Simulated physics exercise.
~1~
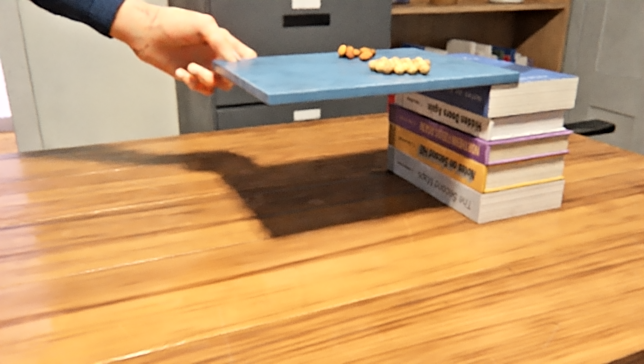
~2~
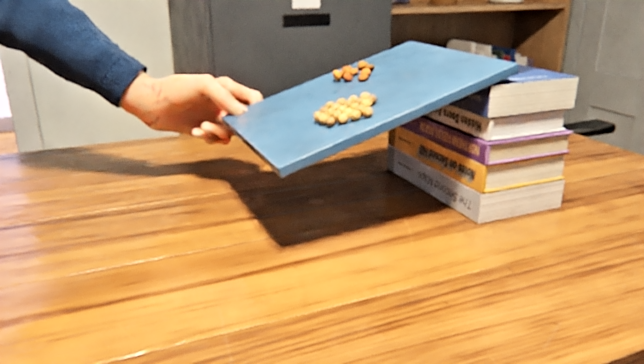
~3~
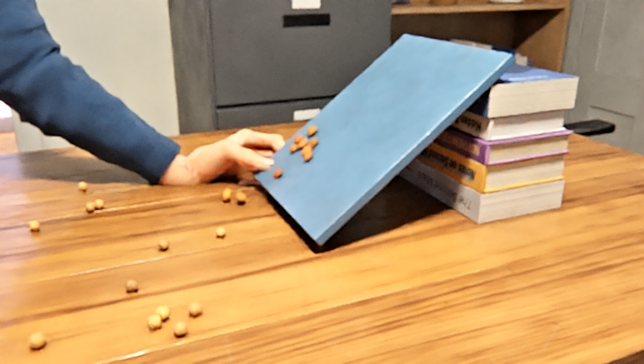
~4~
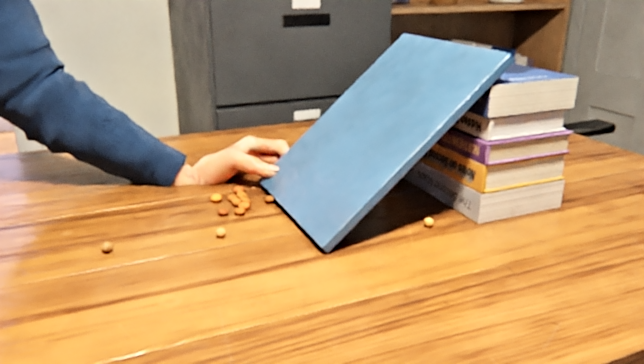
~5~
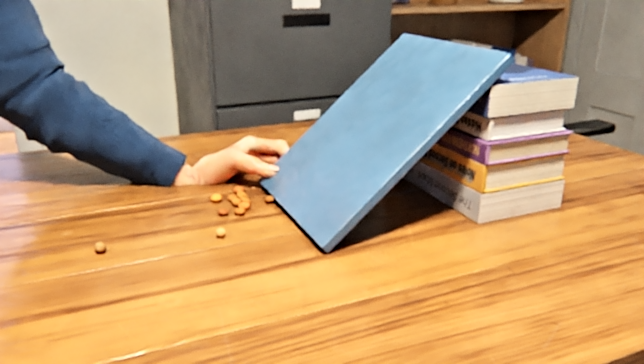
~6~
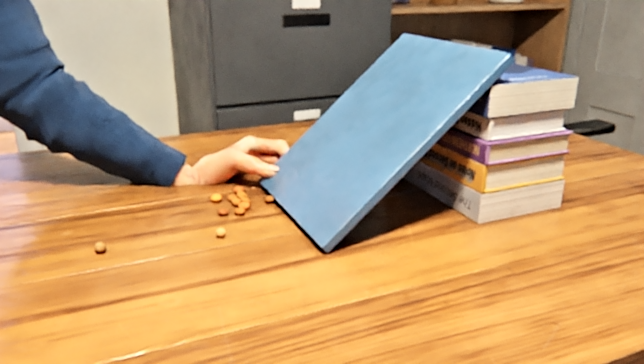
The footage shows a hand lowering the left end of a blue board propped on stacked books, sending two heaps of small round pieces down it; the front heap scatters farther across the wooden table, mostly leaving view, while the back heap mostly settles near the board's foot.
